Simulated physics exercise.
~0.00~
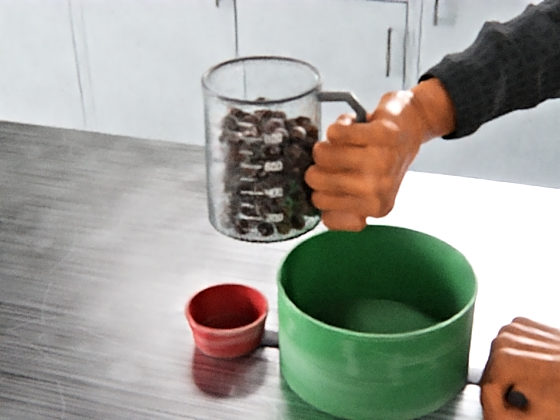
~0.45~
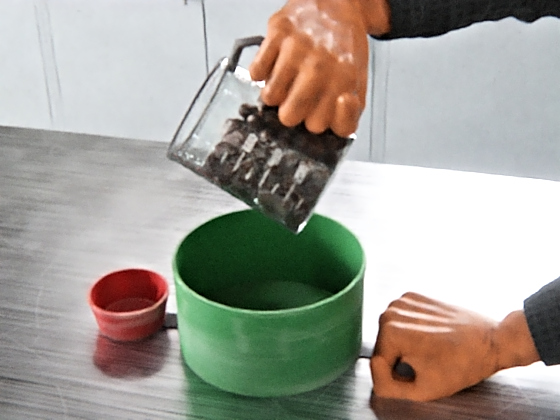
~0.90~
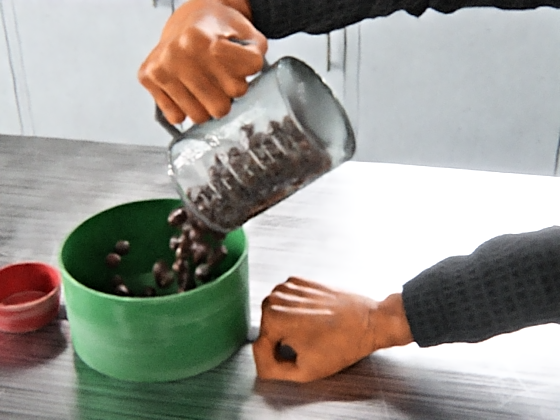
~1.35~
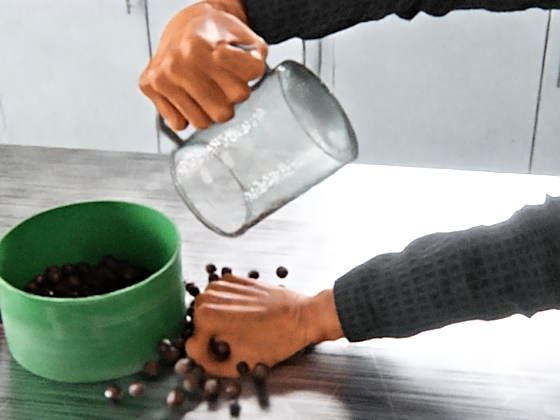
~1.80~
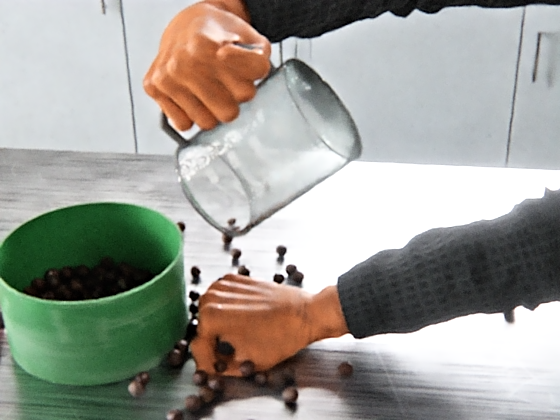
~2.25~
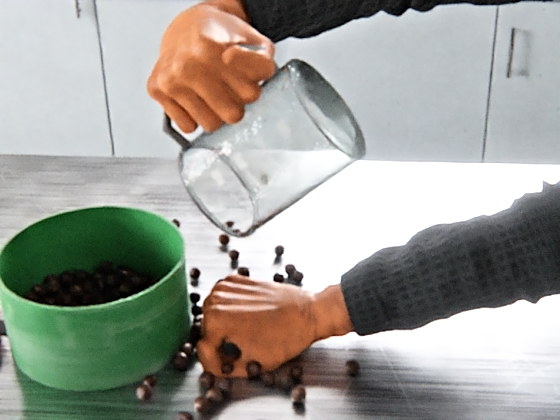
At first, one hand holds a clear jug full of small dark chocolate balls upright above a green pot, with a little red dish beside it and another hand at the pot's handle. The jug tips onto its side while the pot and dish slide left across the table. It tilts further, and the balls tumble into the green pot. As the pot keeps moving left, the later balls miss it and scatter over the table around the lower hand. Finally the jug is all but empty, still tipped, with most balls in the pot and the rest lying outside.
